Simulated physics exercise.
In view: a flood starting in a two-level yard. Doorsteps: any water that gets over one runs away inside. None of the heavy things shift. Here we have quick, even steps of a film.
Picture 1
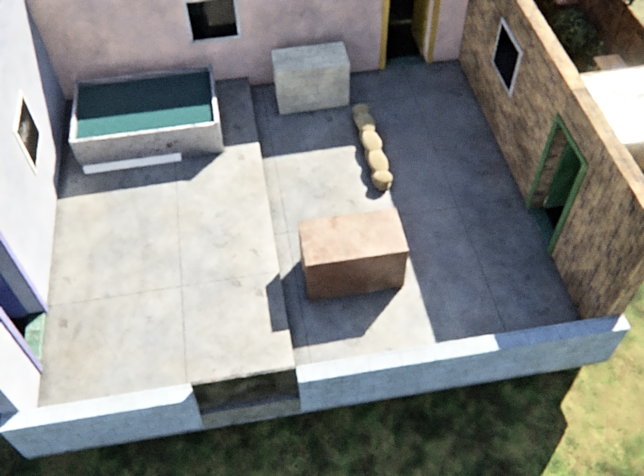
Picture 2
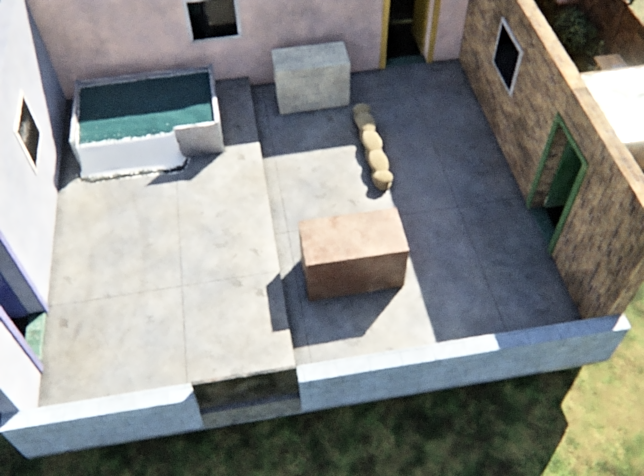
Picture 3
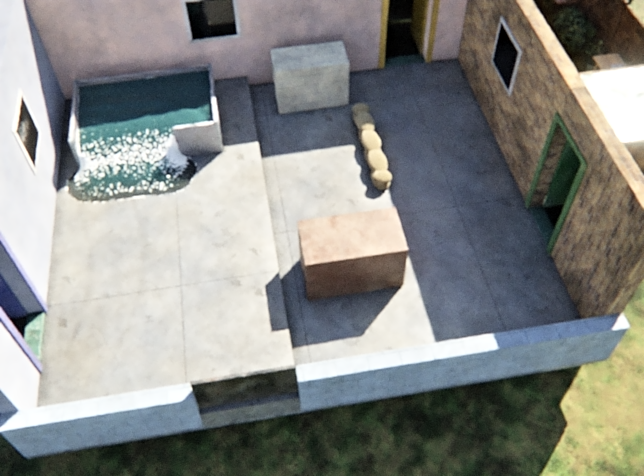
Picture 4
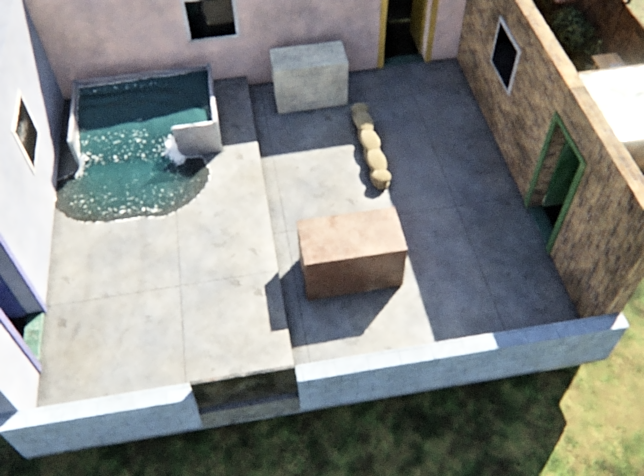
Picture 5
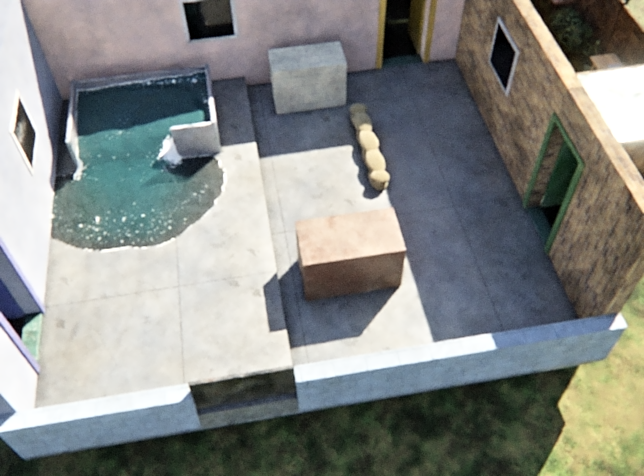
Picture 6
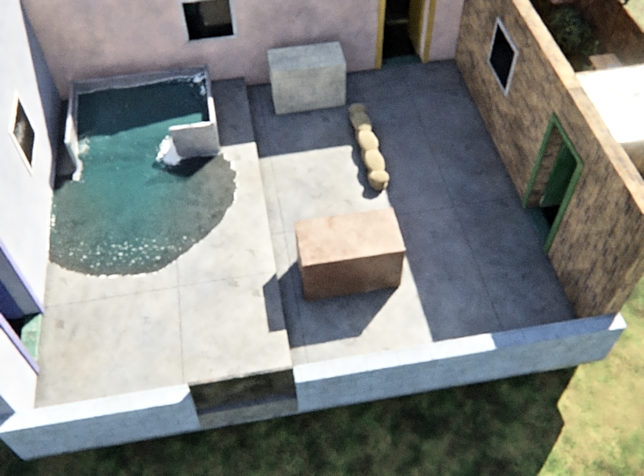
The clip shows a walled two-level yard with a raised tank of still water at upper left; the tank's front wall opens, and foaming water pours out, spreading in a widening rounded pool across the pale paving toward the viewer.
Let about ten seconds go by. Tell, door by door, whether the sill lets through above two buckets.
Door by door: The yellow door does not; the blue door does; the green door does.
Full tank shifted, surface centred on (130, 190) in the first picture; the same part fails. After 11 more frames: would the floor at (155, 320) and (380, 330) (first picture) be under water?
As listed: Under water, dry.
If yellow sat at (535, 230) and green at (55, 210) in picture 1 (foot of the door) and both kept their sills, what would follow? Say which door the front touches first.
Result: The green-painted one.
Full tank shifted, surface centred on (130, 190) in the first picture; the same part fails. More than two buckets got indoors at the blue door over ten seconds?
My reading: The blue one passes that mark.
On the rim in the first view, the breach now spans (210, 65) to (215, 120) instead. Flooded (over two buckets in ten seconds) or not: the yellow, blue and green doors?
One by one: Yellow door ends up above; blue door ends up below; green door ends up above.
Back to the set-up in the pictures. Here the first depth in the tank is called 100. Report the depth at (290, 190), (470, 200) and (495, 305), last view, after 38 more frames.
Depths of roughly 4, 0 and 10 per cent.
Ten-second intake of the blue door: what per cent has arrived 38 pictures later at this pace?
About 80 per cent.
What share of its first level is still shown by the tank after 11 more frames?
Near 38 in a hundred.
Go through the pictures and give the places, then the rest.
Still water in the open tank at (145, 105), in the first frame.
Water pours out at (130, 152) and has run to (184, 165), in the second frame.
The front is at (184, 184), out from the gap at (130, 154), in the third frame.
Water pours out at (129, 155) and has run to (72, 215), in the fourth frame.
Water pours out at (128, 156) and has run to (163, 240), in the fifth frame.
Water pours out at (127, 156) and has run to (156, 267), in the sixth frame.
A moment on, water covers 25 % of the floor; the yellow door not reached, the blue door wet at the sill, nothing in, the green door not reached.
Next, water covers 35 % of the floor; the yellow door not reached, the blue door under two buckets in, the green door not reached.
Then, water covers 40 % of the floor; the yellow door not reached, the blue door under two buckets in, the green door not reached.
Later, water covers 60 % of the floor; the yellow door not reached, the blue door far over two buckets in, the green door under two buckets in.
In the end, water covers 90 % of the floor; the yellow door wet at the sill, nothing in, the blue door far over two buckets in, the green door over two buckets in.
